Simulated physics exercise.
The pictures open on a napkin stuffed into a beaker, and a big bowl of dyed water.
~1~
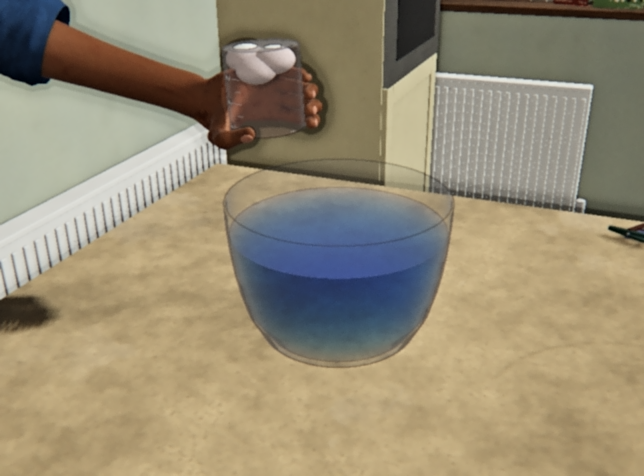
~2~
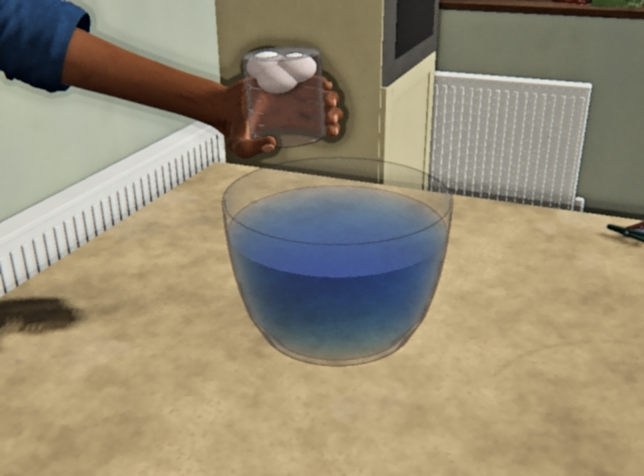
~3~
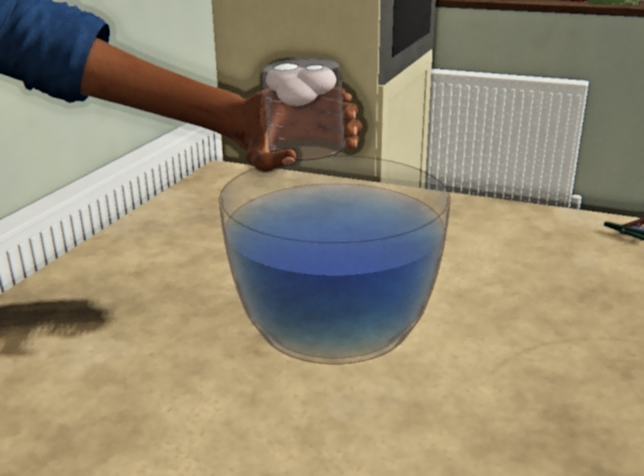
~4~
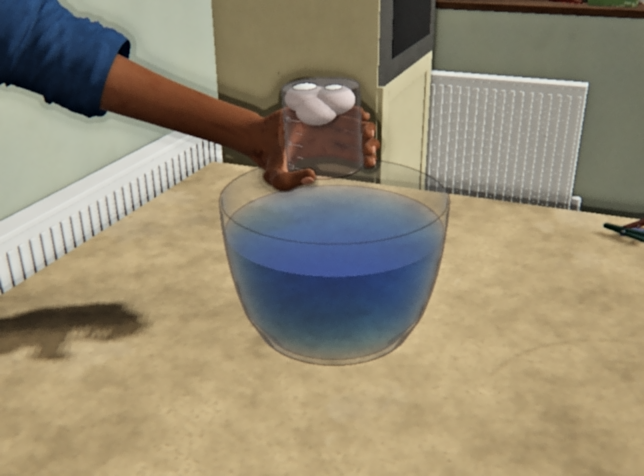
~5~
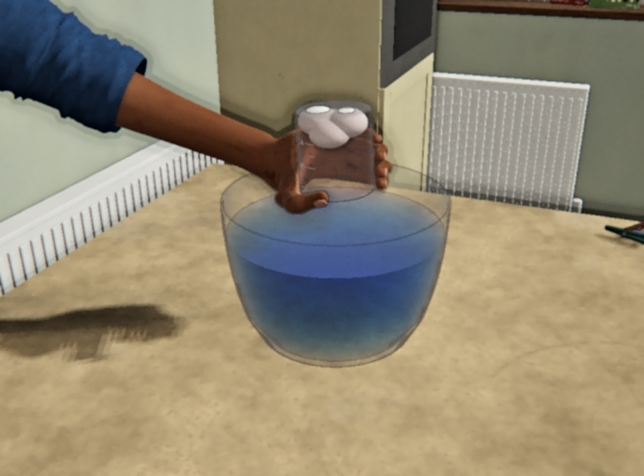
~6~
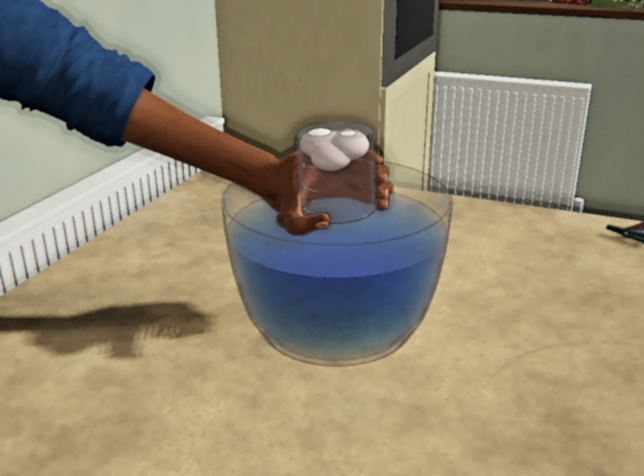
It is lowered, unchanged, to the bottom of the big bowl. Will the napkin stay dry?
Yes.
Next, the beaker enters the dyed water.
After that, air is trapped inside and holds the level down.
Finally, the beaker is under, still full of air, and the napkin is dry.
